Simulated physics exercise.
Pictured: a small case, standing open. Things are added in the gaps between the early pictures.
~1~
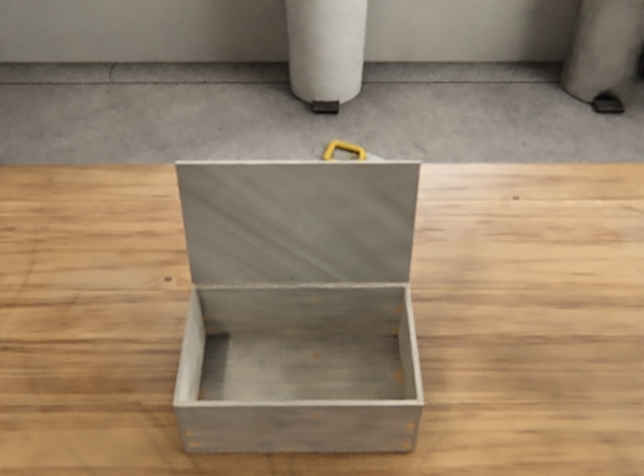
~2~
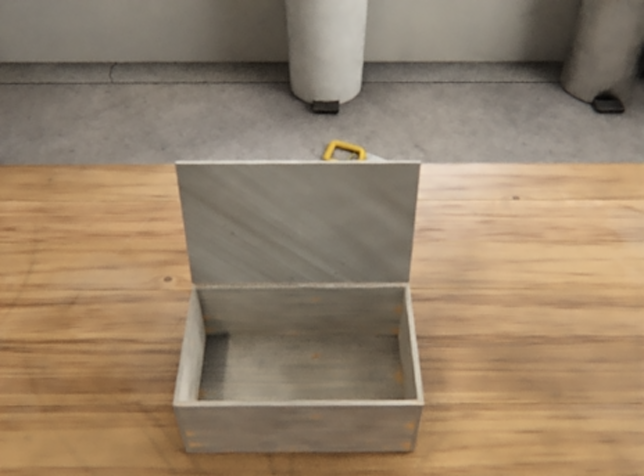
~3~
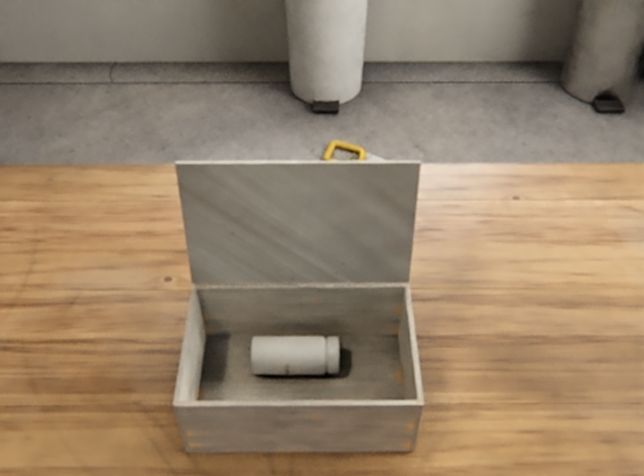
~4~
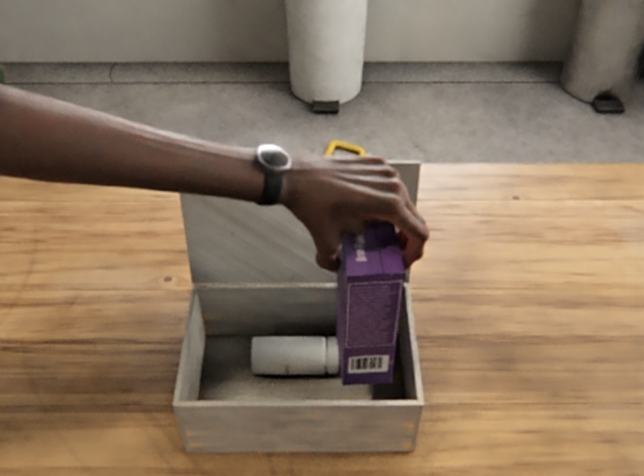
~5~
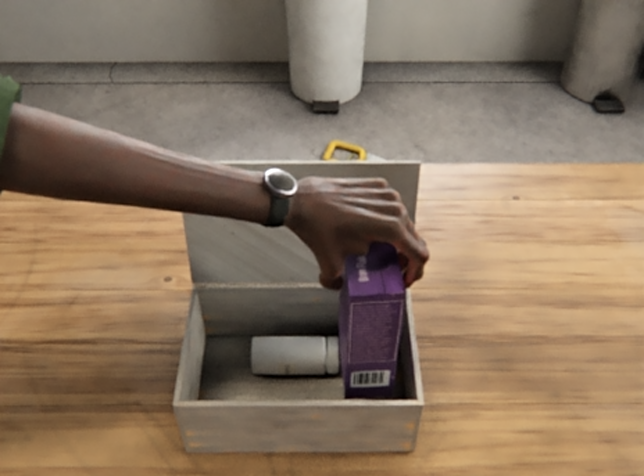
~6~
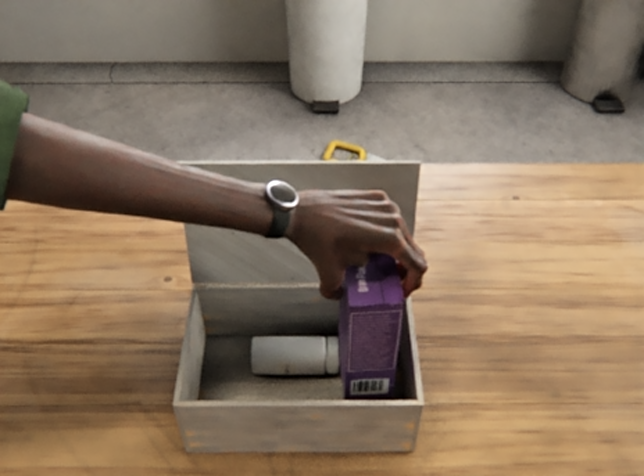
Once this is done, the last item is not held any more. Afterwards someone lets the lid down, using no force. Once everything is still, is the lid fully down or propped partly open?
The lid fails to lower completely.
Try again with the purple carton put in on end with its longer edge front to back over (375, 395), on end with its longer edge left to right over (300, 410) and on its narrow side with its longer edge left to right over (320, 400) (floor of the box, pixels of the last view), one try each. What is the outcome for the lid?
On the first go the lid is stopped short, on the second it is stopped short, on the third it comes to rest closed.
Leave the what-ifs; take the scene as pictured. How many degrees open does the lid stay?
Some 40° above the rim.
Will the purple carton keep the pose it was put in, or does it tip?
Simply put, the purple carton gets tilted.
Then, 1.10 s past the last view, lid starting down; purple carton rocked 32° from its first pose near (389, 361).
Then, 1.70 s past the last view, lid 45° above the rim; purple carton rocked 32° from its first pose near (389, 361).
Finally, lid 42° above the rim; moved from the start, purple carton; white shaker still in place. Final places as the last picture's camera would see them, purple carton near (389, 361).
